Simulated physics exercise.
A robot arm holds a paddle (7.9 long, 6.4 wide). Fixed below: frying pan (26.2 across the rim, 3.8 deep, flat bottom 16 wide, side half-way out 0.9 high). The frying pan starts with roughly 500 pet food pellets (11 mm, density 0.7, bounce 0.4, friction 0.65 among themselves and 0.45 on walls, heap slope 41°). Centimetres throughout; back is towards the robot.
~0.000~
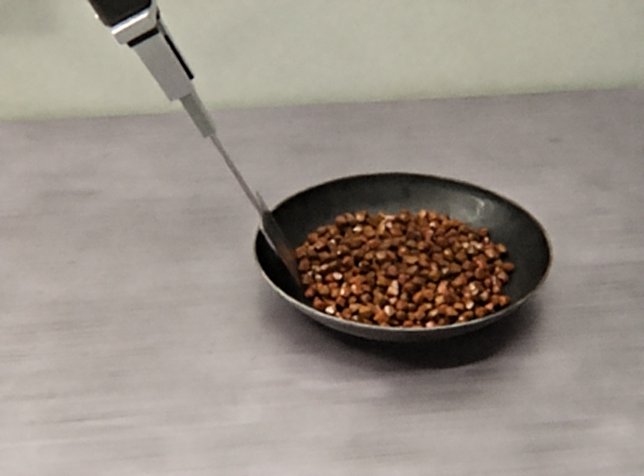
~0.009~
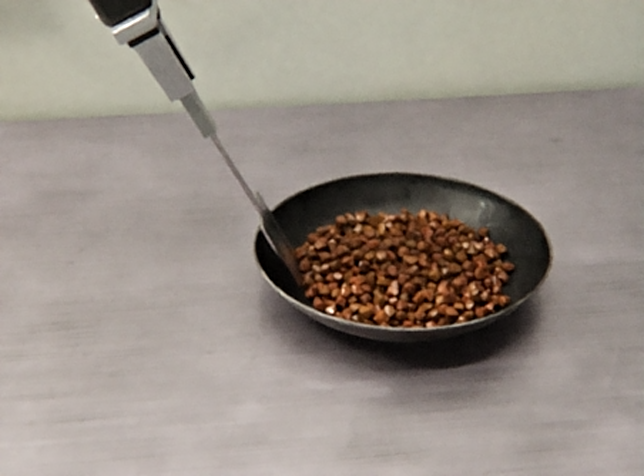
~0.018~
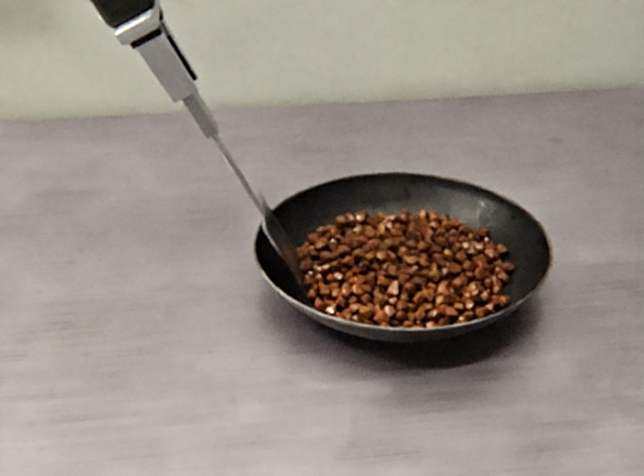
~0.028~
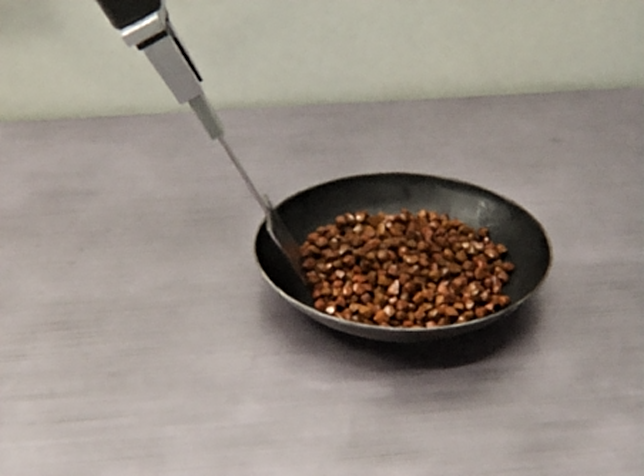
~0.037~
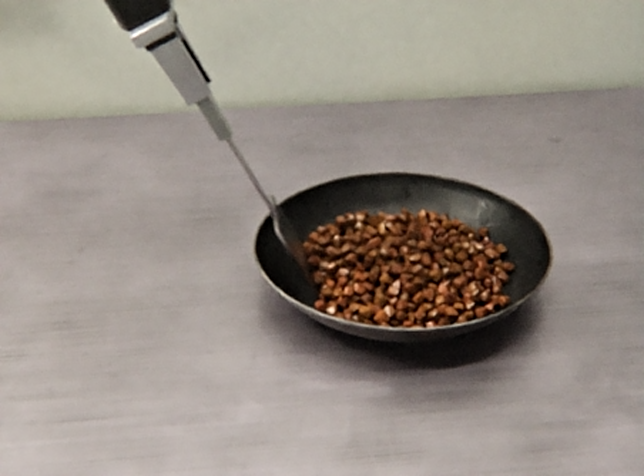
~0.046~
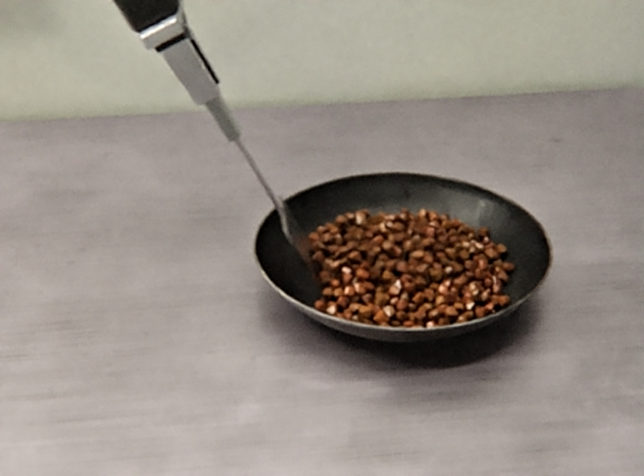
A dark pan of small brown pellets sat on a gray surface while a robot arm, its thin paddle dipped in at the left side, slid slightly right, nudging the nearest pellets a little.
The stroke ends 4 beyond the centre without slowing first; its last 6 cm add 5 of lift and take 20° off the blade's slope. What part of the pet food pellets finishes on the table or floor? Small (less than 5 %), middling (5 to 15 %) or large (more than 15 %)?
On the table or floor the share is small, less than 5 %.
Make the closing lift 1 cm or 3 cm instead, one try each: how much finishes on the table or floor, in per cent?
Some 5 and 0 per cent.
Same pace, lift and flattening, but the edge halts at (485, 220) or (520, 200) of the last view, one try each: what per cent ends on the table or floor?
About 10 and 25 per cent.
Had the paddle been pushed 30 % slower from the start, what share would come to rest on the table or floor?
It would be near 0 per cent.
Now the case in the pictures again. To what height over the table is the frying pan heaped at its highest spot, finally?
About 5.0 cm.
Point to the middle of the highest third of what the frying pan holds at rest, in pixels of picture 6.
At about (481, 248).
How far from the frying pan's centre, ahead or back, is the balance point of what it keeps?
Roughly 4.0 cm ahead.
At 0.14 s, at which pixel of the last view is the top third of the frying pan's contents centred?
Around (452, 248).
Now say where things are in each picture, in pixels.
The first frame shows paddle top edge at (259, 210), sloping 64°; upper third of the load around (403, 257), from x 300 to 510, top at y 215; 495 in the frying pan.
The second frame shows paddle top edge at (259, 210), sloping 64°; upper third of the load around (403, 258), from x 300 to 510, top at y 215.
The third frame shows paddle top edge at (262, 210), sloping 64°; upper third of the load around (402, 258), from x 300 to 510, top at y 215.
The fourth frame shows paddle top edge at (267, 211), sloping 64°; upper third of the load around (399, 259), from x 300 to 510, top at y 215.
The fifth frame shows paddle top edge at (274, 213), sloping 64°; upper third of the load around (397, 255), from x 305 to 510, top at y 215.
The sixth frame shows paddle top edge at (282, 213), sloping 64°; upper third of the load around (399, 255), from x 305 to 510, top at y 215; 495 in the frying pan.
By 0.10 s, sloping 64°, highest piece 5 above the table; 495 in the frying pan.
By 0.14 s, sloping 56°, highest piece 5 above the table; 495 in the frying pan.
By 0.37 s, sloping 44°, highest piece 5 above the table; 484 in the frying pan, 9 on the table or floor, 2 on the blade or in flight.
By 1.42 s, sloping 44°, highest piece 5 above the table; 482 in the frying pan, 13 on the table or floor.
Final count, 482 in the frying pan, 13 on the table or floor. That is 3 % on the table or floor.
